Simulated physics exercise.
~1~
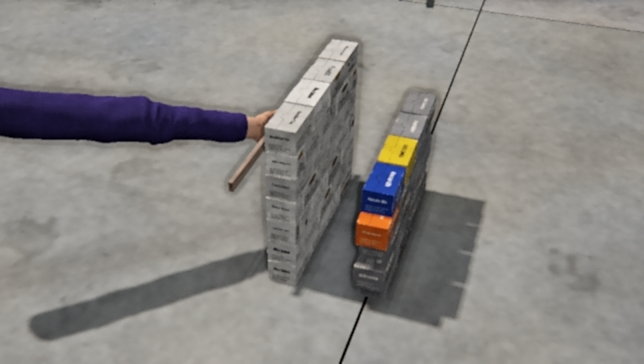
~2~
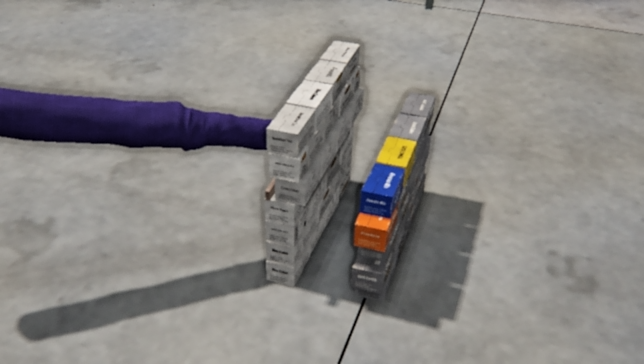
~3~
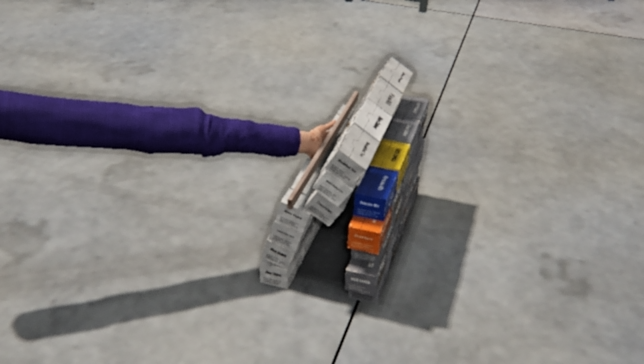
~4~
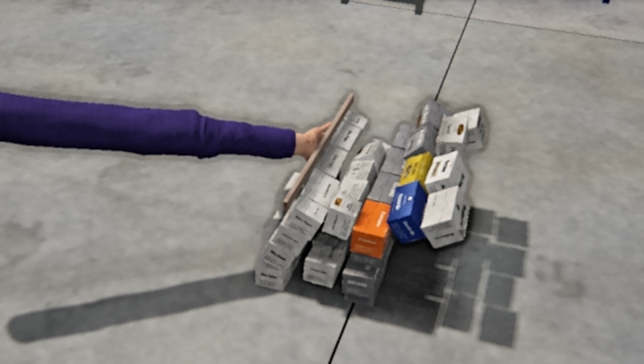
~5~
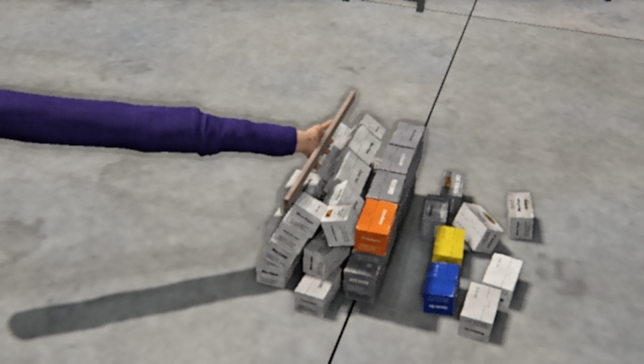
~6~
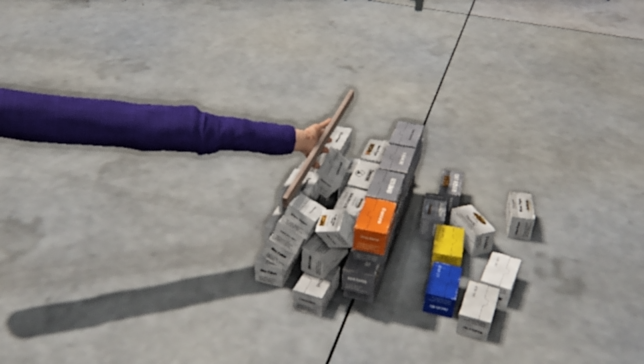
A pale wall of stacked boxes stands beside a lower, mostly grey wall on a concrete floor, seen from above through a slightly swaying camera. Orange, blue and yellow boxes mark the near end and top of the lower wall. From the left, a purple-sleeved arm pushes a wooden batten into the pale wall, whose upper part tips right onto its neighbour. The batten stops while boxes slide and tumble, knocking the blue and yellow ones off the far side. They land upside down on the floor among scattered pale boxes, while the orange one stays on the grey wall, most of which still stands.
